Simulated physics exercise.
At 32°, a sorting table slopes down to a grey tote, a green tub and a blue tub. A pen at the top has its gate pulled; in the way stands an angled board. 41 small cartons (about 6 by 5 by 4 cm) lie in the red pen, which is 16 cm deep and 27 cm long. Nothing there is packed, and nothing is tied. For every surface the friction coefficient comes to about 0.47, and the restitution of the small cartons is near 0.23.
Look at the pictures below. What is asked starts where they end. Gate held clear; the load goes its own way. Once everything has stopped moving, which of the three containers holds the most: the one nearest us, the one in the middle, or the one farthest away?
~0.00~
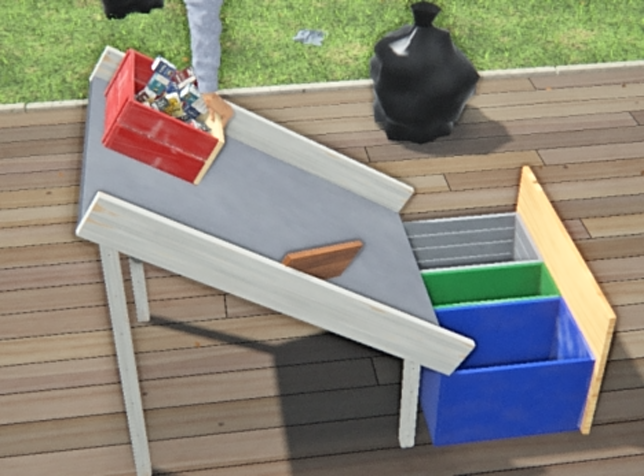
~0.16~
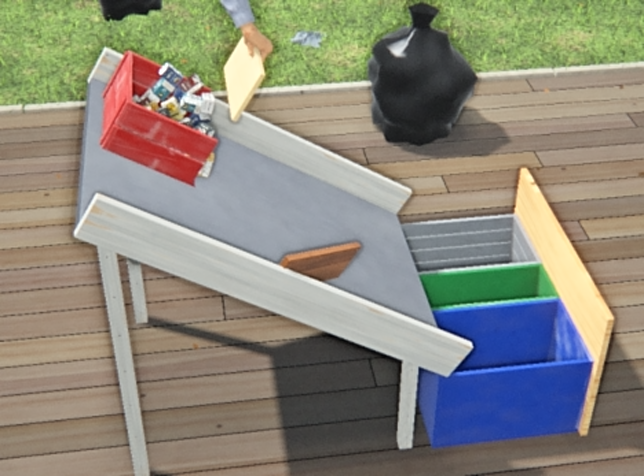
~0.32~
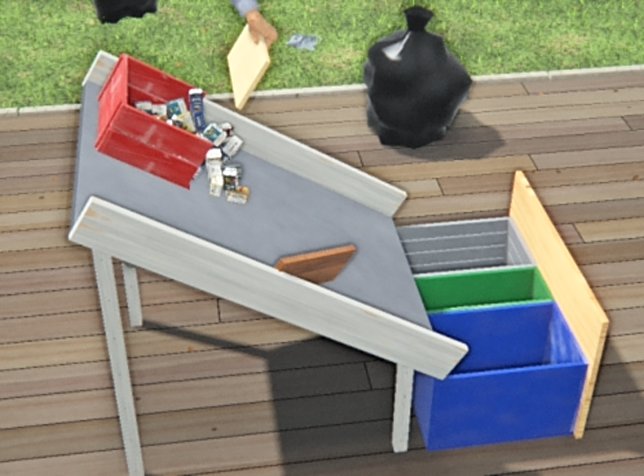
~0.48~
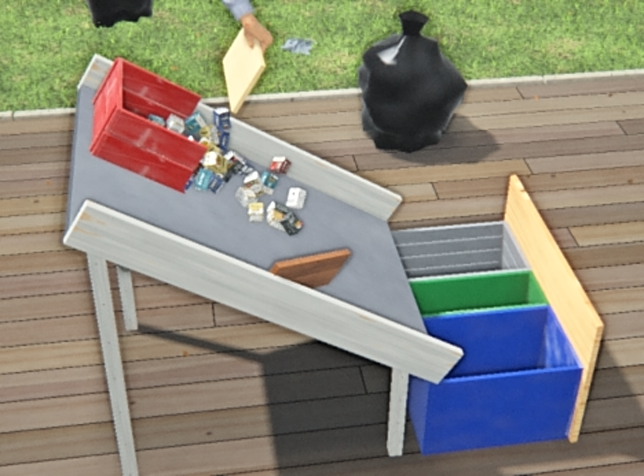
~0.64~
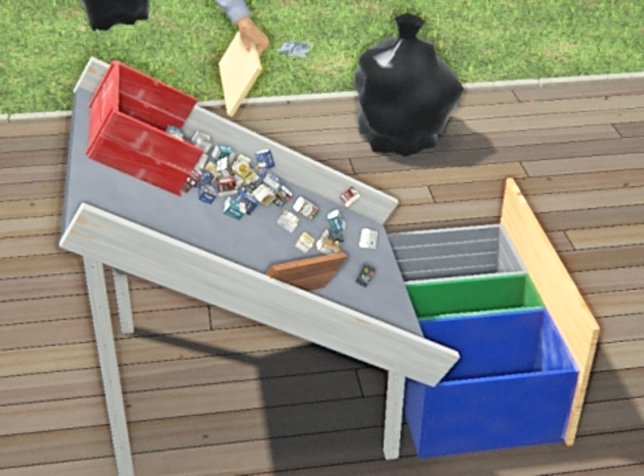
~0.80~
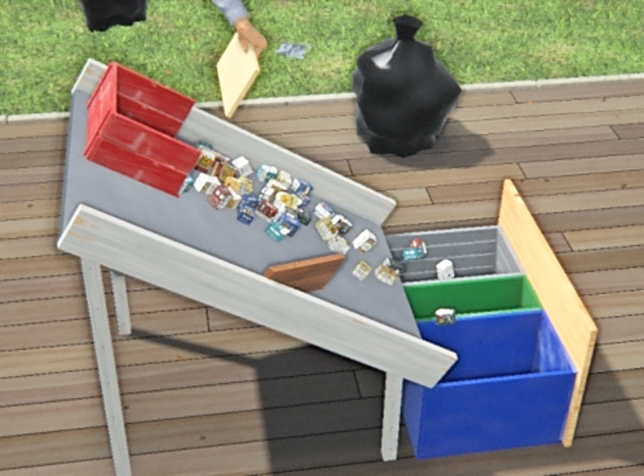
The one farthest away holds the most.
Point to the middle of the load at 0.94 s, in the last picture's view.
Roughly at pixel (320, 225).
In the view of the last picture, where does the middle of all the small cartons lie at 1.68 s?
Somewhere near (475, 323) in pixels.
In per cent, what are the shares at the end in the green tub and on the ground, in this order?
Estimate: 25 % then 0 %.
After 0.94 s, 4 in the grey tote, 1 in the green tub, 1 in the blue tub, 32 on the slope and 3 in the air.
After 1.12 s, 10 in the grey tote, 3 in the green tub, 1 in the blue tub, 23 on the slope and 4 in the air.
After 1.36 s, 21 in the grey tote, 8 in the green tub, 1 in the blue tub, 7 on the slope and 4 in the air.
Final count (at 1.68 s), 29 in the grey tote, 11 in the green tub and 1 in the blue tub.
